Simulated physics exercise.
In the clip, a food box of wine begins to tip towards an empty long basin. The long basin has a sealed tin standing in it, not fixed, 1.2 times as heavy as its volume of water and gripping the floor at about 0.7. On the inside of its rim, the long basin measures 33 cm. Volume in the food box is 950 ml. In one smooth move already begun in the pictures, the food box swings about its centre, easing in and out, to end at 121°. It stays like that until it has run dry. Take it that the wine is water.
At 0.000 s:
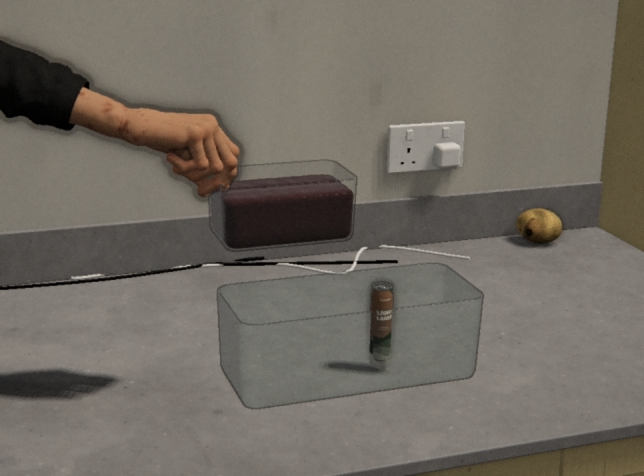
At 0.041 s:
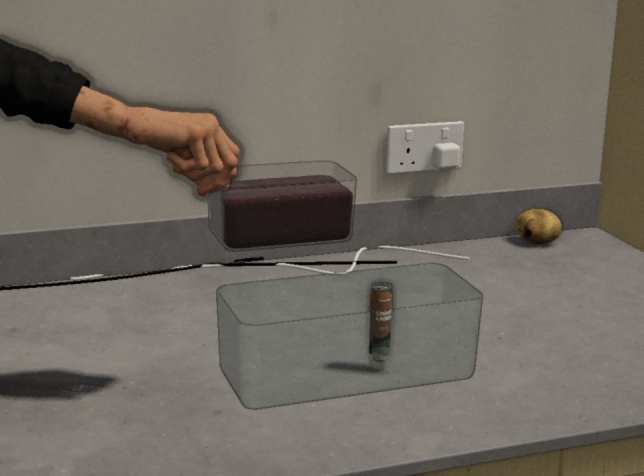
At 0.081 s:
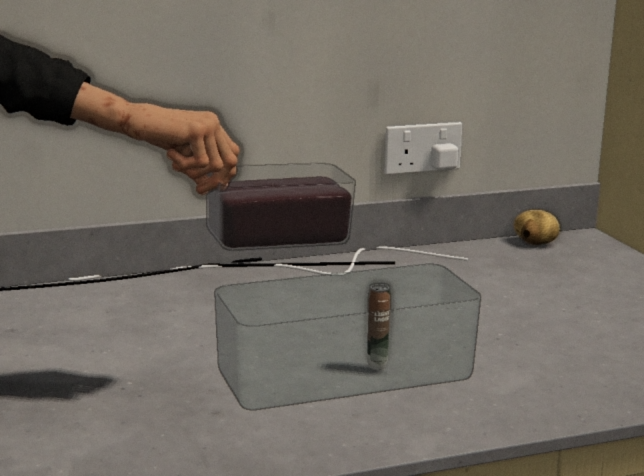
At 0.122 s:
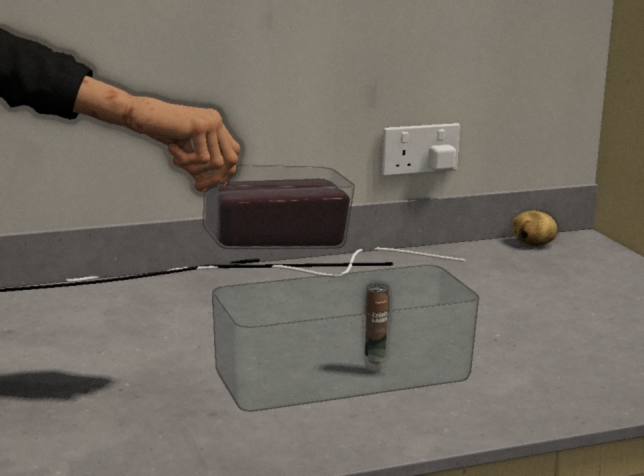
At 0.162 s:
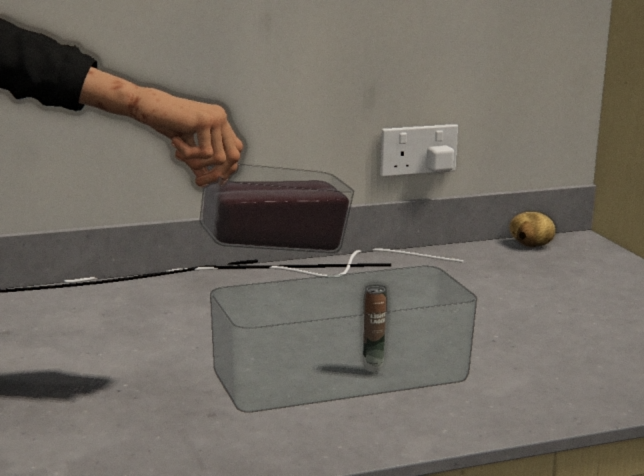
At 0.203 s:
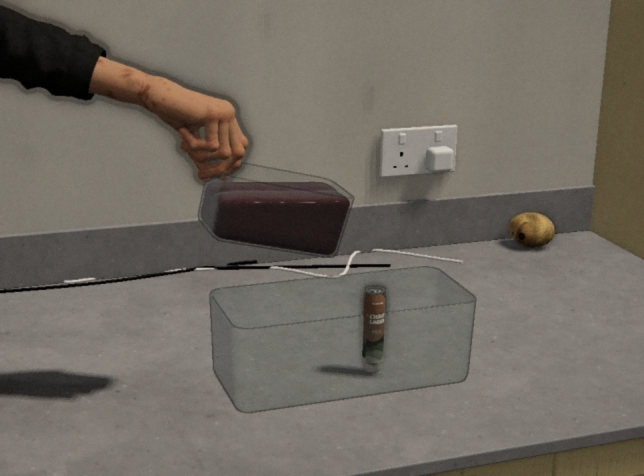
The clip opens on a hand holding a clear food box of dark red wine above a long, see-through basin on a grey worktop, with a tin upright by the basin and a potato near the wall socket. Slowly at first, then faster, the hand tilts the box, lowering its right side slightly.
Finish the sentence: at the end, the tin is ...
Standing on its base.
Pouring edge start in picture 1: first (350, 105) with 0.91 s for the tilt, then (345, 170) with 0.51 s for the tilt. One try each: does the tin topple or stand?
Try 1: Still standing; try 2: Tipped over.
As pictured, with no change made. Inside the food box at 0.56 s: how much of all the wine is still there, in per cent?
Remaining: Near 32 % of the total.
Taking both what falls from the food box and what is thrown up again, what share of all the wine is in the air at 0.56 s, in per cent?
42 %.
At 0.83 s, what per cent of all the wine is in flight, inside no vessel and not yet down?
About 3 % of the total.
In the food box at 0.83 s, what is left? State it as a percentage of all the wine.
Close to 3 in a hundred.
After 0.56 s the tilt is 83° and 33 per cent is still to pour; the tin stands where it began.
After 0.83 s the tilt is 119° and 3 per cent is still to pour; the tin stands where it began.
After 1.11 s the tilt is 121° and 0 per cent is still to pour; the tin stands where it began.
After 1.41 s the tilt is 121° and 0 per cent is still to pour; the tin stands where it began.
In the end the tin stands where it began.
